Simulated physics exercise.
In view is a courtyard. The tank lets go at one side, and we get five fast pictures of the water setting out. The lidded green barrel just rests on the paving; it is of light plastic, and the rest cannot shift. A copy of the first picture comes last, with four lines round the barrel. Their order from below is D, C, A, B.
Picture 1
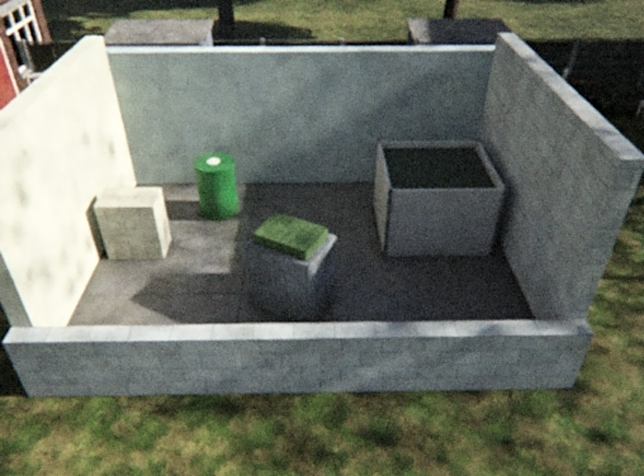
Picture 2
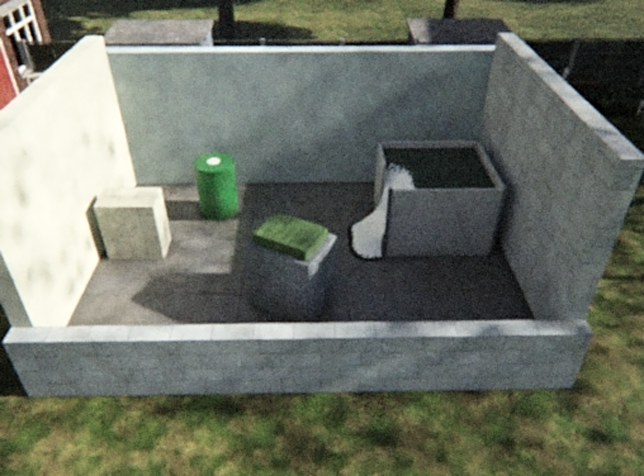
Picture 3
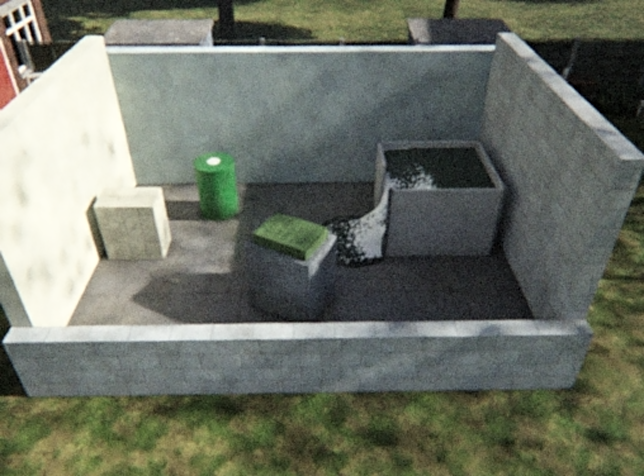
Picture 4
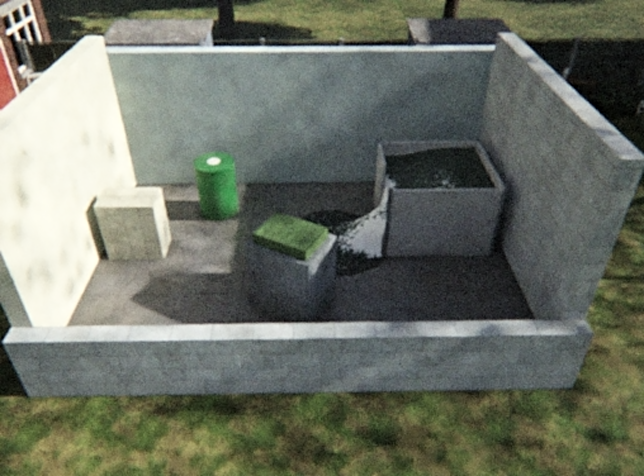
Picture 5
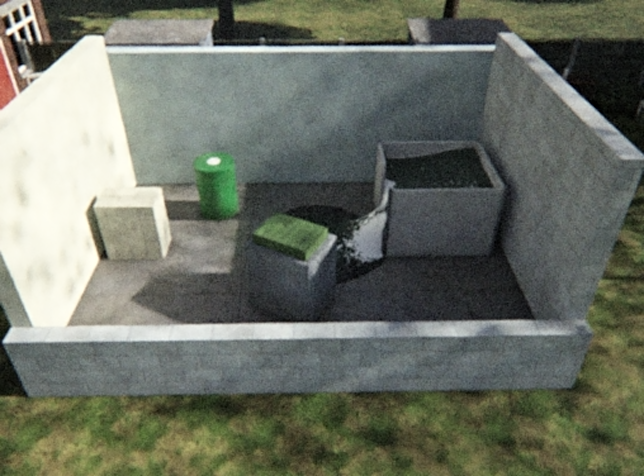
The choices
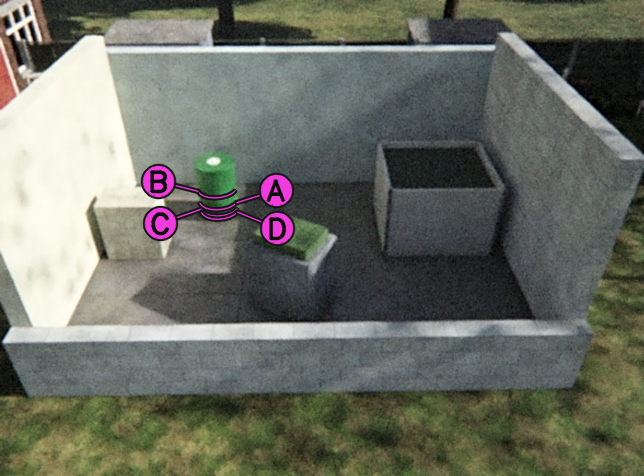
In a walled courtyard, water pours from the tank's left side and spreads across the ground.
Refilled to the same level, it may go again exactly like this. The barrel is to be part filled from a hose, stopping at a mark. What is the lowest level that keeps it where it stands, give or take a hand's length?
B is the one.
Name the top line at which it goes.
A.
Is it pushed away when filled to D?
Yes, it does.
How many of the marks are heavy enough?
One.
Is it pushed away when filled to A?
Yes, that goes wrong.
On the marked copy, A at (216, 209); B at (214, 197); C at (217, 216); D at (217, 219); from the bottom up D, C, A, B.
Choosing A, it is pushed about half its own width away.
Choosing B, it does not move.
Choosing C, it is pushed about twice its own width away.
Choosing D, it is pushed about 3 times its own width away.
